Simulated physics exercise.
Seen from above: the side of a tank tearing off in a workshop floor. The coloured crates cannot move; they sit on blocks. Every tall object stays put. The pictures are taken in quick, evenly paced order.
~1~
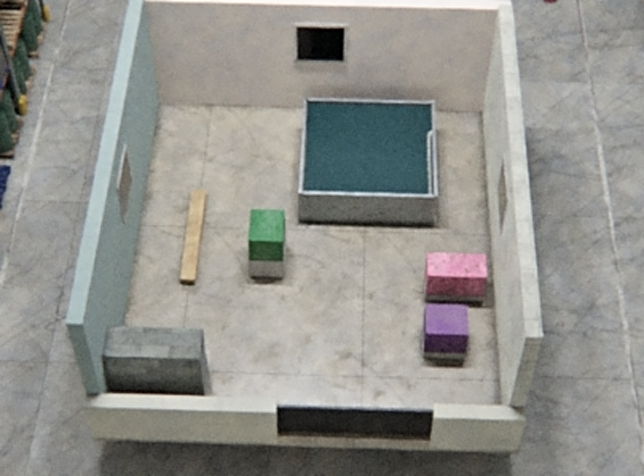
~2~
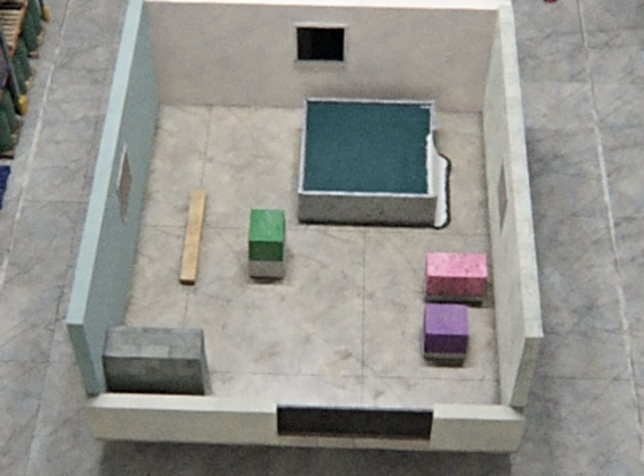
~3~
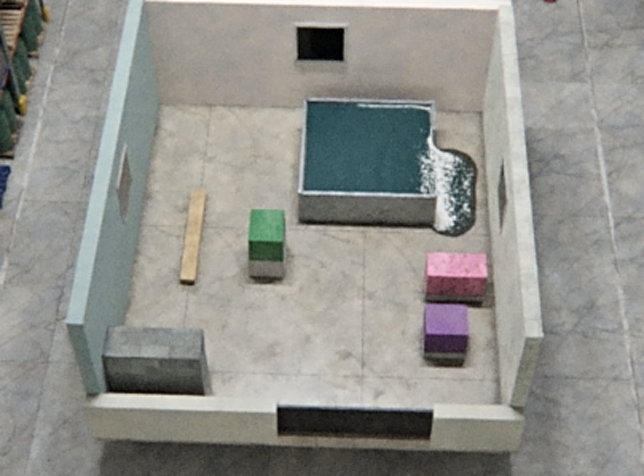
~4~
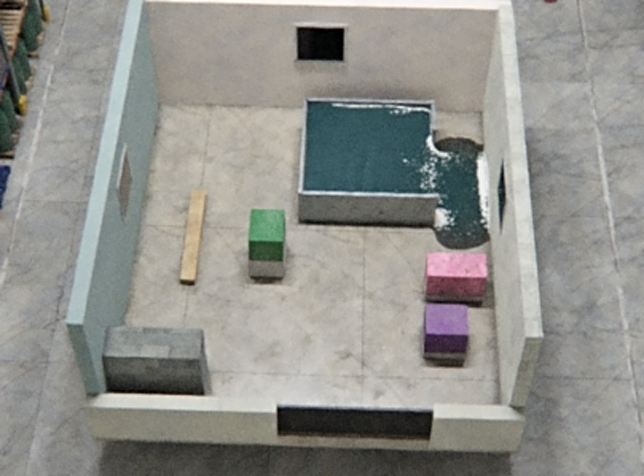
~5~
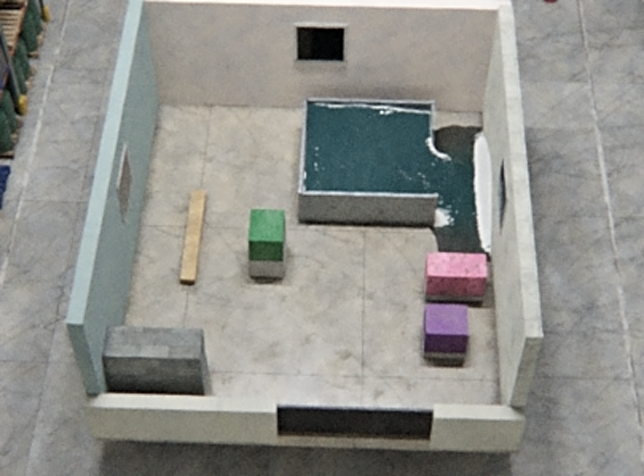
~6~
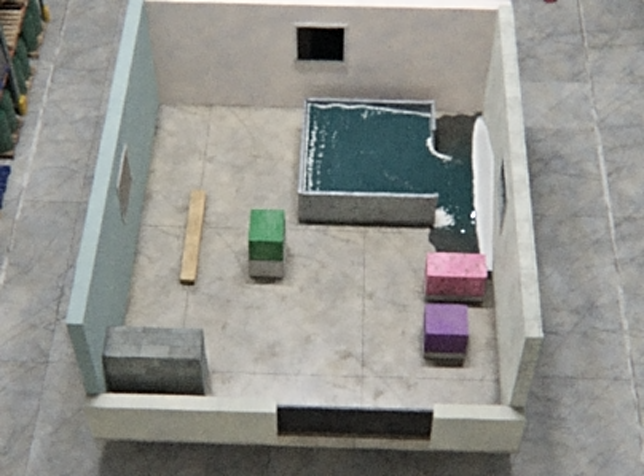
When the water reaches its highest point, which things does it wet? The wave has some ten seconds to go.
Purple crate: Kept safe. Green crate: Kept safe. Pink crate: Reached by water.
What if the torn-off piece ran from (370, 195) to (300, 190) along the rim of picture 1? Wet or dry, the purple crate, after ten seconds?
The purple crate is reached.
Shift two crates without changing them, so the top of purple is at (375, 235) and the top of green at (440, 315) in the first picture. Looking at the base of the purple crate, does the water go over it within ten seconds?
Briefly, purple gets flooded.
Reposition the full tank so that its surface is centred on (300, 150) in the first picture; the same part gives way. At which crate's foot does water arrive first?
That would be the crate marked pink.
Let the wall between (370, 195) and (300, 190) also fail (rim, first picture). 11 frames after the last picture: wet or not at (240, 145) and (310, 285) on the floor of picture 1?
In turn: Dry, wet.
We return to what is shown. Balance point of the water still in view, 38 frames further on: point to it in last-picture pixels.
Somewhere near (329, 212).
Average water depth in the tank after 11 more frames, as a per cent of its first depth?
My reading: Near 48 %.
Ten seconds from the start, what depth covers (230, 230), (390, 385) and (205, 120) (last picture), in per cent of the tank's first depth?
First spot roughly 10 %, second 12 %, third 14 %.
A moment on, water covers 15 % of the floor; the purple crate not reached, the green crate not reached, the pink crate water round its plinth.
Next, water covers 30 % of the floor; the purple crate water round its plinth, the green crate water round its plinth, the pink crate water round its plinth.
Then, water covers 65 % of the floor; the purple crate water round its plinth, the green crate water round its plinth, the pink crate water round its plinth.
Later, water covers 90 % of the floor; the purple crate water round its plinth, the green crate water round its plinth, the pink crate water round its plinth.
In the end, water covers 100 % of the floor; the purple crate stayed above the water, the green crate stayed above the water, the pink crate was topped.
